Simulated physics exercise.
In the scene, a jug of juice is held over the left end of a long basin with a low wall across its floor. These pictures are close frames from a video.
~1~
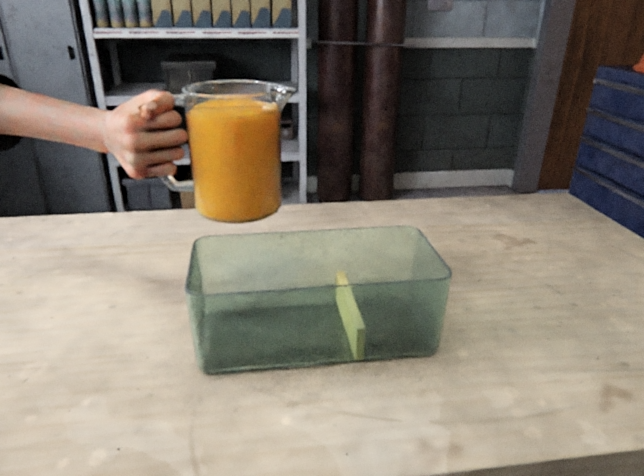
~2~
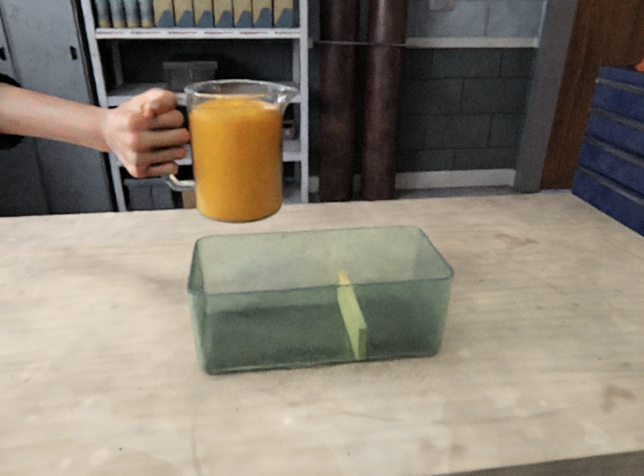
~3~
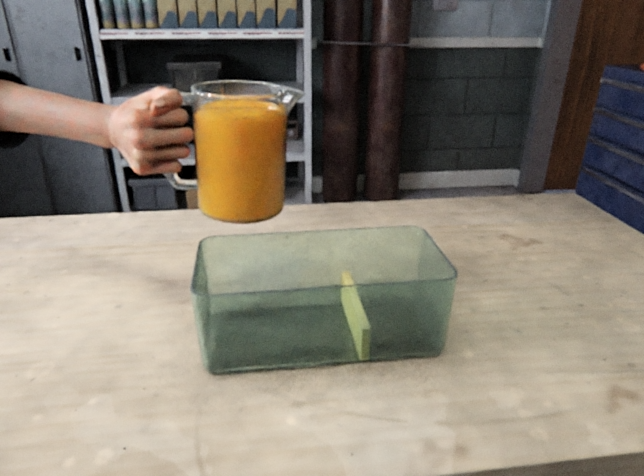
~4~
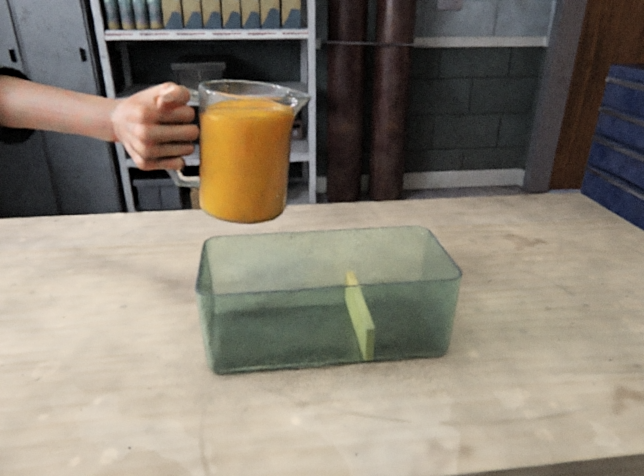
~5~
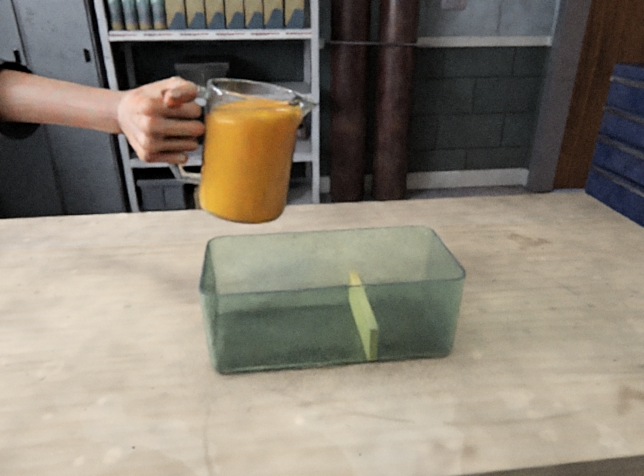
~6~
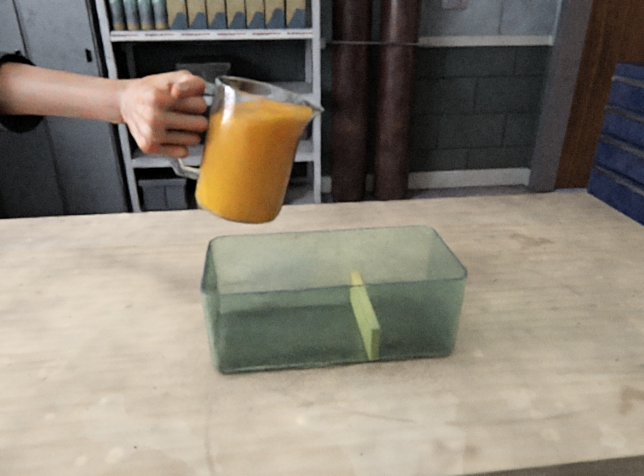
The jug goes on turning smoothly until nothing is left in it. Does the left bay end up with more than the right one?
No, the fullest part is going to be the right one.
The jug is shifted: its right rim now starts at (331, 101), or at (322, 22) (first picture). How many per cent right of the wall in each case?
You'd get 85 percent from the first and 70 percent from the second.
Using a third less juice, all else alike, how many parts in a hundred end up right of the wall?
Roughly 45 in a hundred.
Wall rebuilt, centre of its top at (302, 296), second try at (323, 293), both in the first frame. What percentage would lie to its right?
Try 1: Some 95 %; try 2: 95 %.
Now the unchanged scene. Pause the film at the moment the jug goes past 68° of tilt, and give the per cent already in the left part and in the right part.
Left: Some 0 %. Right: Some 5 %.
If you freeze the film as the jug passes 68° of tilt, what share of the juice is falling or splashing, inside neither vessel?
I'd say some 15 per cent.
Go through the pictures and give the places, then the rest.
In the first frame, it leans 0°; its right rim is at (296, 89); the juice meets the walls at (189, 107) and (279, 106); the long basin's rim runs from (190, 265) to (434, 250); the wall's top is at (350, 298).
In the second frame, it leans 1°; its right rim is at (299, 90); the juice meets the walls at (191, 107) and (281, 106).
In the third frame, it leans 3°; its right rim is at (304, 92); the juice meets the walls at (196, 108) and (286, 108).
In the fourth frame, it leans 6°; its right rim is at (312, 96); the juice meets the walls at (203, 109) and (293, 109).
In the fifth frame, it leans 10°; its right rim is at (319, 102); the juice meets the walls at (209, 111) and (302, 108).
In the sixth frame, it leans 16°; its right rim is at (325, 109); the juice meets the walls at (212, 119) and (312, 110).
A moment on, the tilt is 68° and 82 per cent is still to pour, 0 is left of the wall and 5 right of it.
Next, the tilt is 100° and 32 per cent is still to pour, 5 is left of the wall and 44 right of it.
Then the tilt is 106° and 4 per cent is still to pour, 28 is left of the wall and 65 right of it.
Later the tilt is 106° and 0 per cent is still to pour, 34 is left of the wall and 65 right of it.
At rest 34 per cent lies left of the wall, 65 right of it and 1 outside.
